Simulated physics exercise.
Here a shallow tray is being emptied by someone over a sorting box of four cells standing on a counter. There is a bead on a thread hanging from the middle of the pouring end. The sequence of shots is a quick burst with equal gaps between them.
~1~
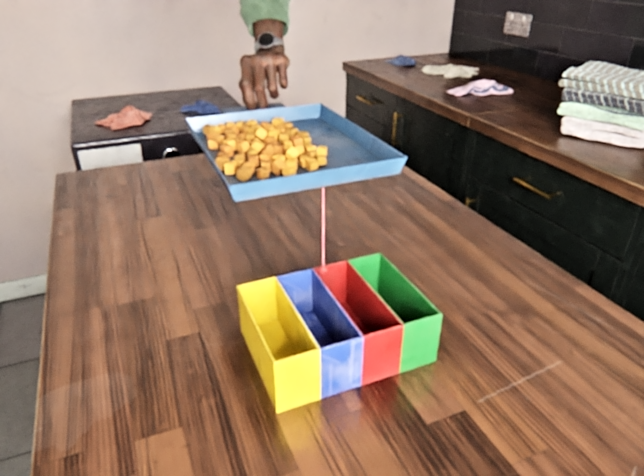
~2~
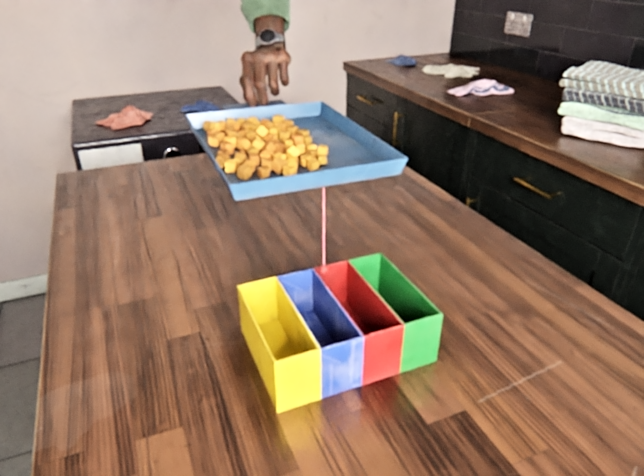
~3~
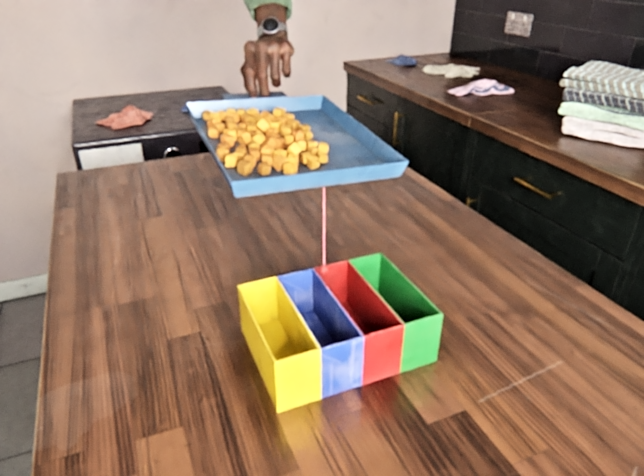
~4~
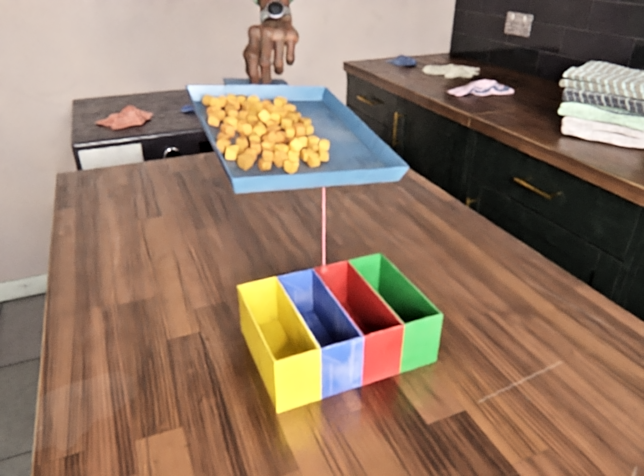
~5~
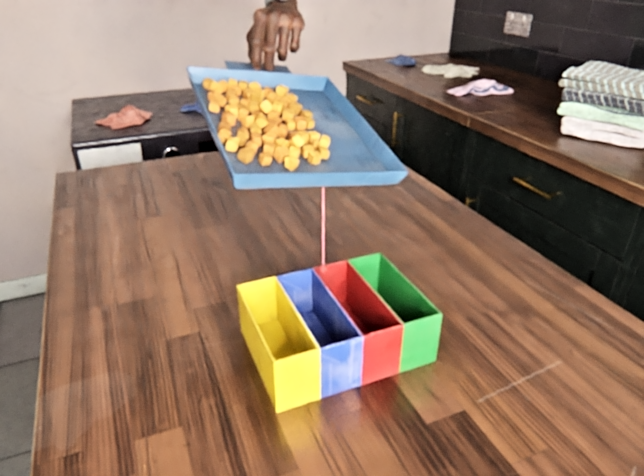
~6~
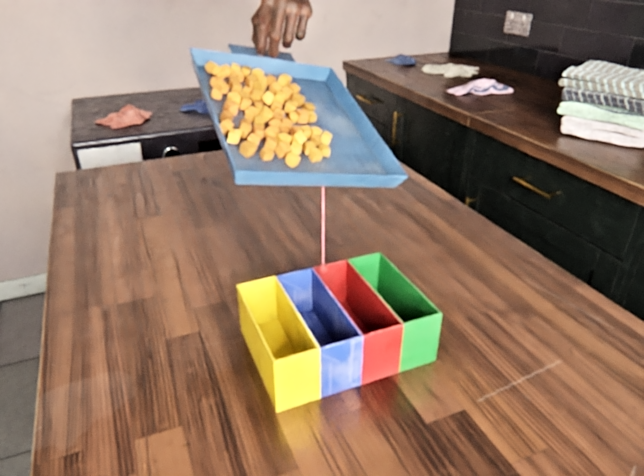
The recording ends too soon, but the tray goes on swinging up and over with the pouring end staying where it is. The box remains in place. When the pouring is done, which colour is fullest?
Fullest: The green cell.
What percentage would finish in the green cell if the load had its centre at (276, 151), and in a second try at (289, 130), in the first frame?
Around 50 percent the first time and around 50 percent the second time.
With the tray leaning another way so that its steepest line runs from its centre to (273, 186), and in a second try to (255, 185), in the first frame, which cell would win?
First: The yellow one, second: Yellow.
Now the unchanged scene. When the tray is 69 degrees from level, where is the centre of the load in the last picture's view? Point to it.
Close to (364, 157).
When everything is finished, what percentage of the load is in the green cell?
About 60 per cent.
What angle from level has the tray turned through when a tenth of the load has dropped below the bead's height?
Somewhere near 80°.
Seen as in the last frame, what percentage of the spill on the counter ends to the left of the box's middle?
Close to 0 per cent.
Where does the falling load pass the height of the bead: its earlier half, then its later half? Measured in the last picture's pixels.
About (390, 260) to begin with, then about (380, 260).
Shortly afterwards, tray tipped steeply; all but a few on the tray; a little falling or outside the box.
Next, tray tipped past a quarter turn; near two thirds on the tray; near a quarter in the green cell; near a quarter falling or outside the box.
Some moments later, tray tipped past a quarter turn; near half in the green cell; a little in the red cell; near a third falling or outside the box.
In the end, tray tipped past a quarter turn; near half in the green cell; a little in the red cell; none at all in the yellow cell; none at all in the blue cell; near a third outside the box.
